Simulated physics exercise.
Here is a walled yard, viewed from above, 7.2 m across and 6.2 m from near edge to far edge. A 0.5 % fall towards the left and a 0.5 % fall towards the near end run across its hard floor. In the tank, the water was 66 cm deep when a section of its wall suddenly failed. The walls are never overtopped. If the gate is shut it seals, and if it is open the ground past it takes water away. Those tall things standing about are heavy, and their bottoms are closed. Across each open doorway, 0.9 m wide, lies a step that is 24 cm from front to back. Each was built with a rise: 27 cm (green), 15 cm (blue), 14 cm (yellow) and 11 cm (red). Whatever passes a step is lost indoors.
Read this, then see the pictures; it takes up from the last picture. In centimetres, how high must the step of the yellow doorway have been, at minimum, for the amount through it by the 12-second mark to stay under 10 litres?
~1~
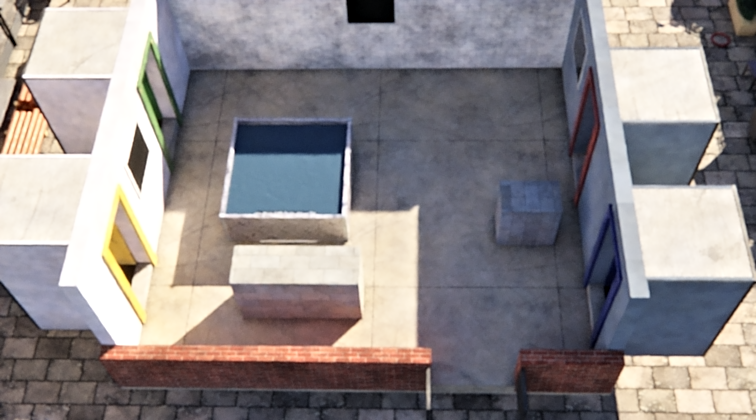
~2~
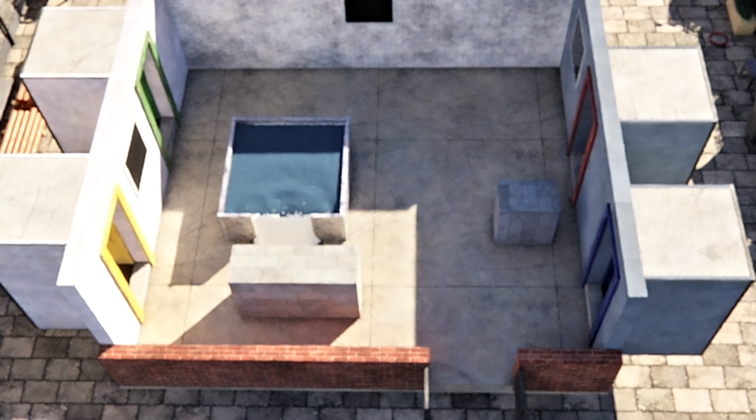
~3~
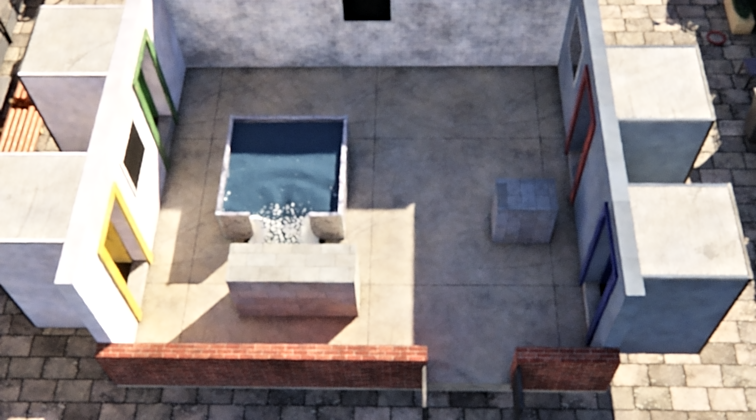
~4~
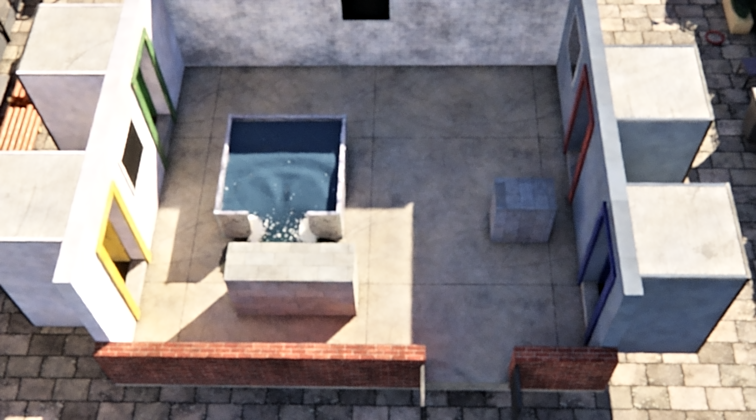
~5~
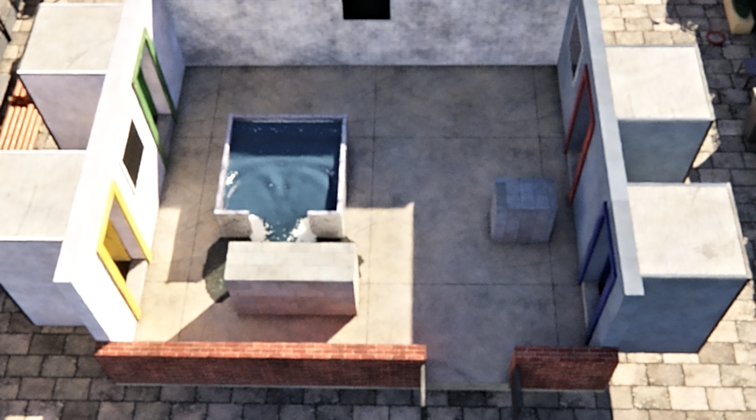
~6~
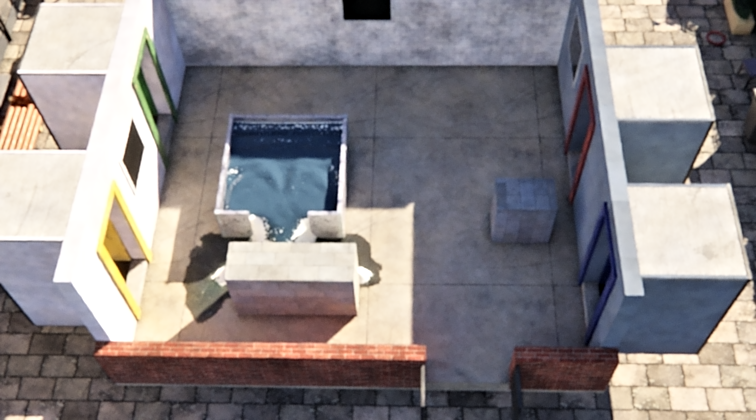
It must have been at least 22 cm high.
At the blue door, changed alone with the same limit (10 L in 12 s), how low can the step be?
For blue, a step near 8.0 cm.
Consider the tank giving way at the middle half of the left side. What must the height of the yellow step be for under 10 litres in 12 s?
In that case about 8.5 cm.
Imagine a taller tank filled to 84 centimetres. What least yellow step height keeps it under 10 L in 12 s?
Then around 28 centimetres.
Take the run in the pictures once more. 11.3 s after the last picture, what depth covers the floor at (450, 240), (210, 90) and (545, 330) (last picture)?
That's 5, 7 and 4 cm, in the order given.
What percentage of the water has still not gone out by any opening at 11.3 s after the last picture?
Water still present: Approx. 90 %.
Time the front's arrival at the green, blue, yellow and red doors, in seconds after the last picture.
Reading them off: Green 1.3 s, then blue 1.8 s, then yellow 0.4 s, then red 2.0 s.
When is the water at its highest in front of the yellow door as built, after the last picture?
Around 1.0 s, give or take.
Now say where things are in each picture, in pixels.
The tank at (288, 169) is whole and still, 66 cm deep; the yellow door at (132, 260) is dry, in the first frame.
The front is at a hidden place, 0.3 m from the gap at (285, 231); 0.2 m2 of floor is wet, 66 cm left at the back, in the second frame.
The front is at a hidden place, 0.8 m from the gap at (283, 230); 0.8 m2 of floor is wet, 66 cm left at the back, in the third frame.
The front is at a hidden place, 0.9 m from the gap at (281, 229); 1.2 m2 of floor is wet, 66 cm left at the back, in the fourth frame.
The front is at (218, 295), 1.3 m from the gap at (282, 228); 1.7 m2 of floor is wet, 62 cm left at the back, in the fifth frame.
The gap is at (282, 228), the front 1.7 m out at (198, 311); the back of the tank holds 55 cm; 0.8 m in a straight line remain to the yellow door at (127, 256), in the sixth frame.
Then, 0.7 s after the last picture water covers 20 % of the floor, deepest (53 cm) near (275, 273); 22 cm at the yellow door, 0 litres in over its 14 cm step.
Then, 2.3 s after the last picture water covers 55 % of the floor, deepest (30 cm) near (275, 273); 19 cm at the yellow door, 57 litres in over its 14 cm step.
Then, 11.3 s after the last picture water covers 95 % of the floor, deepest (10 cm) near (361, 68); 7 cm at the yellow door, 74 litres in over its 14 cm step.
At the yellow door as built, the water peaked near 24 cm, 1.1 s after the last picture.
With a step of 20.5 cm, 16 litres would have come in within the 12 s; with 24 cm, 4 litres. So under 10 litres takes about 22 cm.
